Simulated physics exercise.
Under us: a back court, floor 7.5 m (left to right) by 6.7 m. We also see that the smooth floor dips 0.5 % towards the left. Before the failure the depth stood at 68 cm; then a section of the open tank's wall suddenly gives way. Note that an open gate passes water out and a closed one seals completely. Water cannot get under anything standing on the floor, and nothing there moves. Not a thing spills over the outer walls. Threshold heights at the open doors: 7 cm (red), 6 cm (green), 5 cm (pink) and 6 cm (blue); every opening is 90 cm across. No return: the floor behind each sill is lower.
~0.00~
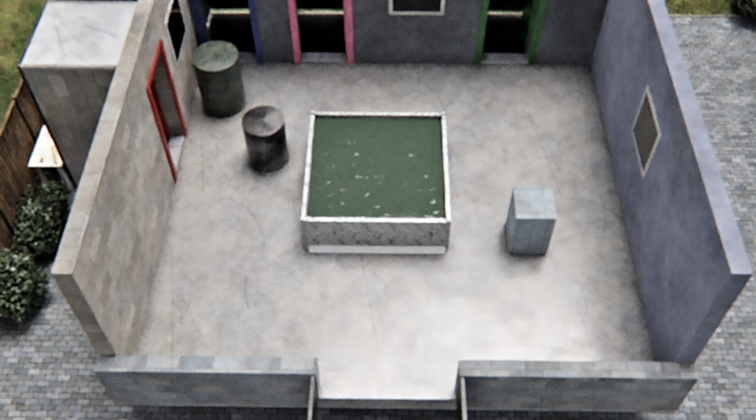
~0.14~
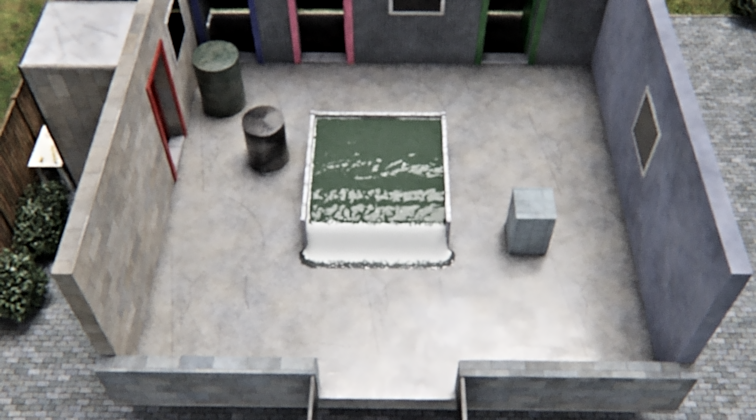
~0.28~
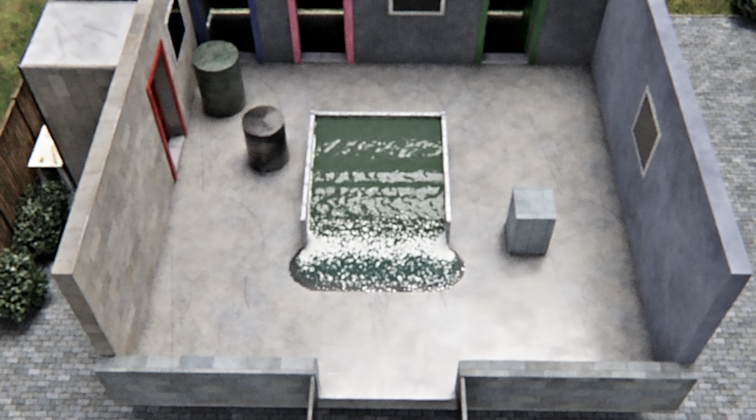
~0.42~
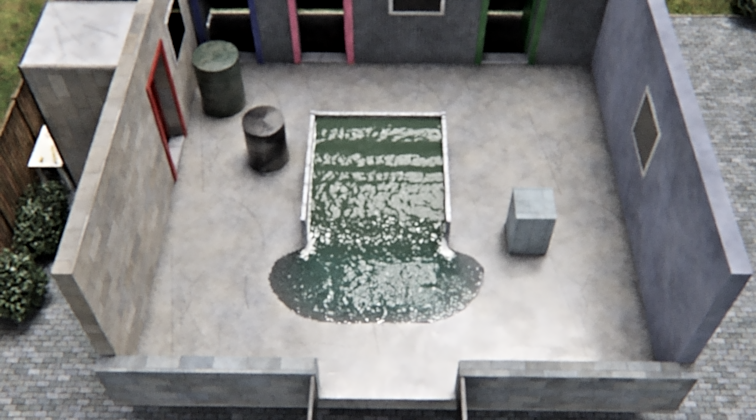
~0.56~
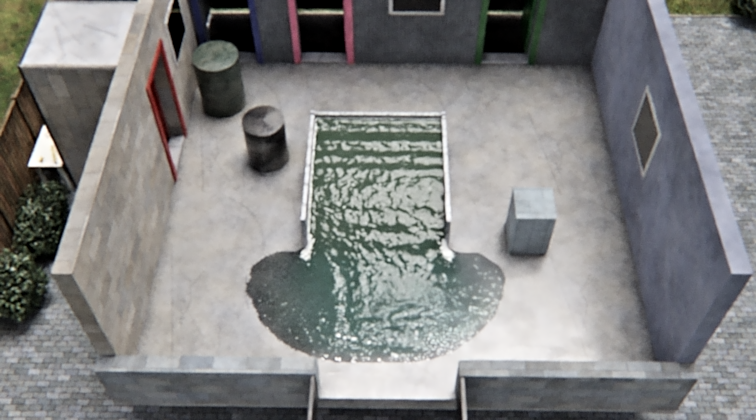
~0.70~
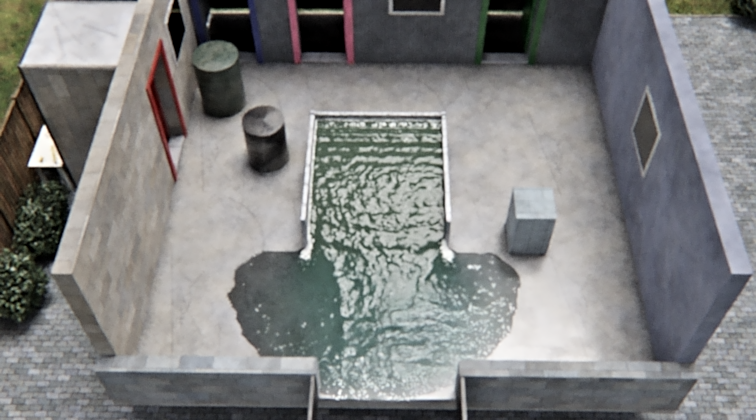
A walled courtyard held a square tank of still green water until its front side gave way, and the water poured out, fanned across the pale floor and reached the gap in the front wall.
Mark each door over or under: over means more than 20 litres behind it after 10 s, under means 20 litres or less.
Red door under, green door under, pink door under, blue door under.
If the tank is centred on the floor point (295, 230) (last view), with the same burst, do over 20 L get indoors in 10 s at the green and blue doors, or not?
Then: Green below, blue above.
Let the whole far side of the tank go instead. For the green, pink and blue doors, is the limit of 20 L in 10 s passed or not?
Green: Exceeding the limit; pink: Exceeding the limit; blue: Exceeding the limit.
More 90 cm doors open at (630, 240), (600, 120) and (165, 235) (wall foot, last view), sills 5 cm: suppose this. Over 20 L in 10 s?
Check each in turn: The first fails, the second fails, the third fails.
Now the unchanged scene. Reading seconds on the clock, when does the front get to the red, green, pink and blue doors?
So red at 3.6 s, green at 7.0 s, pink at 6.0 s, and blue at 5.5 s.
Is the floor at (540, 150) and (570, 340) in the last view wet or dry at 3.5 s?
Untouched, soaked.
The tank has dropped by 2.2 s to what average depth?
Roughly 23 centimetres.
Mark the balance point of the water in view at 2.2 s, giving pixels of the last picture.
I'd put it close to (371, 267).
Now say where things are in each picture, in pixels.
Still water, 68 cm deep, in the open tank at (377, 167), in the first frame.
Water pours out at (376, 238) and has run 1.2 m, to (451, 254); typically 9 cm deep outside, 68 cm at the open tank's back, in the second frame.
The front is at (456, 276), 1.4 m from the gap at (376, 240); 1.6 m2 of floor is under water; 68 cm left at the back of the open tank, in the third frame.
Water pours out at (376, 241) and has run 1.7 m, to (472, 289); typically 11 cm deep outside, 68 cm at the open tank's back, in the fourth frame.
The front is at (280, 333), 2.1 m from the gap at (376, 241); 5.6 m2 of floor is under water; 63 cm left at the back of the open tank, in the fifth frame.
The front is at a hidden place, 2.5 m from the gap at (376, 241); 7.7 m2 of floor is under water; 57 cm left at the back of the open tank, in the sixth frame.
After 1.4 s water covers 25 % of the floor and is deepest (34 cm) near (309, 382); red door not reached, green door not reached, pink door not reached, blue door not reached.
After 2.2 s water covers 30 % of the floor and is deepest (40 cm) near (132, 380); red door not reached, green door not reached, pink door not reached, blue door not reached.
After 3.5 s water covers 40 % of the floor and is deepest (26 cm) near (132, 380); red door not reached, green door not reached, pink door not reached, blue door not reached.
After 6.0 s water covers 75 % of the floor and is deepest (14 cm) near (189, 124); red door 3 cm at the sill, 0 L in, green door not reached, pink door 3 cm at the sill, 0 L in, blue door 5 cm at the sill, 0 L in.
After 10.0 s water covers 90 % of the floor and is deepest (8 cm) near (177, 177); red door 8 cm at the sill, 2 L in, green door 4 cm at the sill, 0 L in, pink door 5 cm at the sill, 3 L in, blue door 4 cm at the sill, 2 L in.
